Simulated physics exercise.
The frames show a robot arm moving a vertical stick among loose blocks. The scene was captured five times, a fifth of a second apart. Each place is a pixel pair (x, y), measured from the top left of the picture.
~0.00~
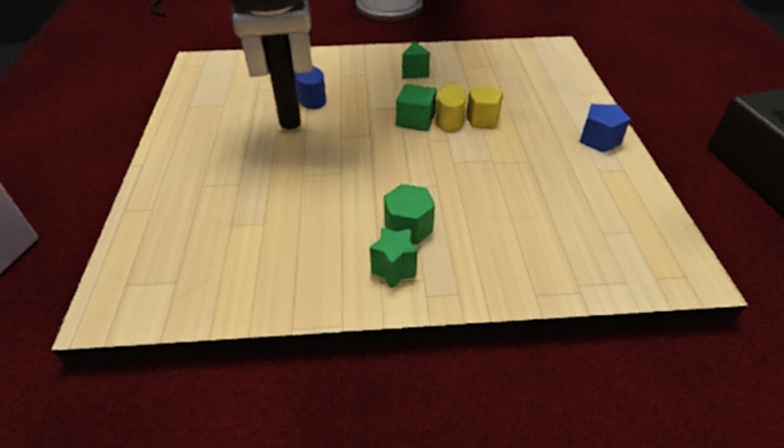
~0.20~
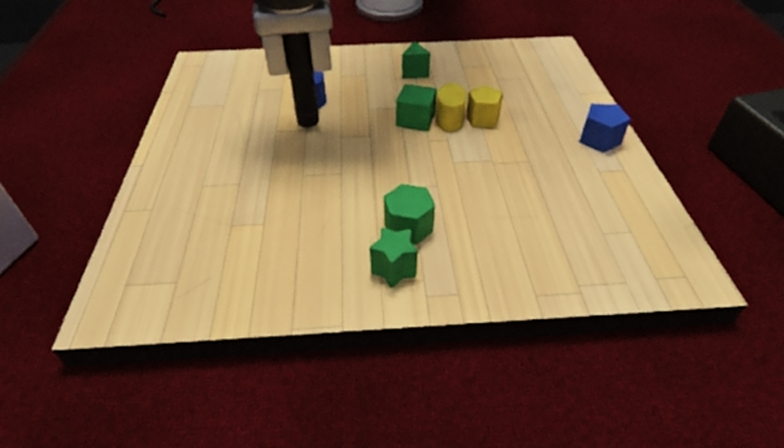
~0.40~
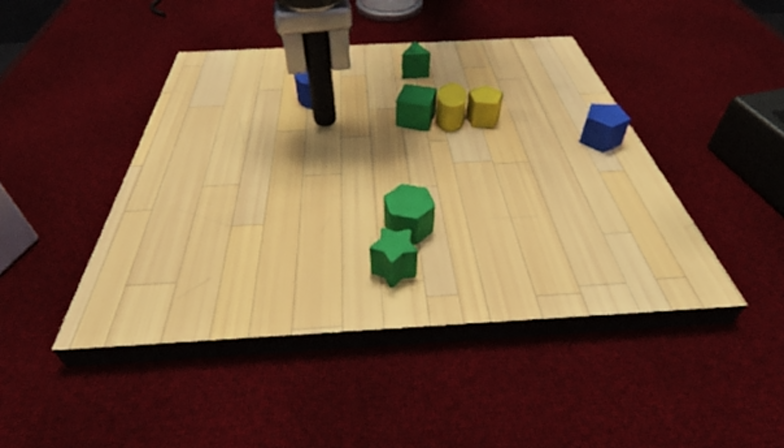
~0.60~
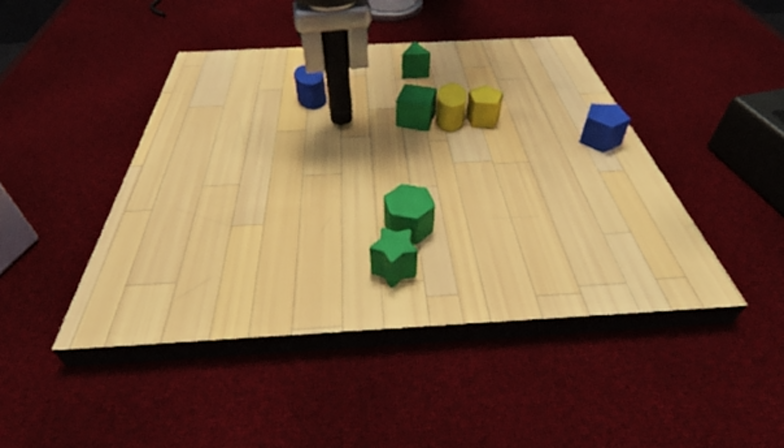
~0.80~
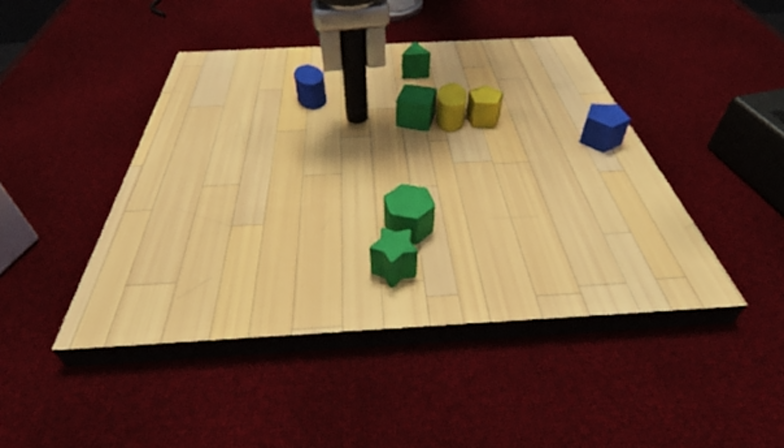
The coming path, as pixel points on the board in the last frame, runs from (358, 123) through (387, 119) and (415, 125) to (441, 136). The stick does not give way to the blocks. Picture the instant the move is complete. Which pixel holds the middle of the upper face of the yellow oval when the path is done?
It should be at (487, 87) by then.
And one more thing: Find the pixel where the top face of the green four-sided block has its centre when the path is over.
Near (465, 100).
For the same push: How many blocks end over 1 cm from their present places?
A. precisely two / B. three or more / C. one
Answer: B.
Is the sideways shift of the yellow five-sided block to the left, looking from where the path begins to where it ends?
My answer is yes.
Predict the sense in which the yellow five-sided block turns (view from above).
The block turns clockwise.
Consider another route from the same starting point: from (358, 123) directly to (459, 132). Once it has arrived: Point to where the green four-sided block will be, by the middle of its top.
I'd say the green four-sided block ends with its top centre at (455, 89).
On the path given first. One third of the way, stick (388, 113); nothing pushed yet.
Two thirds of the way, stick (416, 120); green four-sided block (444, 96), turned 30° anticlockwise; yellow oval (475, 90); yellow five-sided block (505, 94), turned 30° clockwise.
At the end, stick (442, 130); blue oval in place; green four-sided block (465, 100), turned 60° anticlockwise; yellow oval (487, 87), turned 25° anticlockwise; yellow five-sided block (521, 91), turned 50° clockwise.
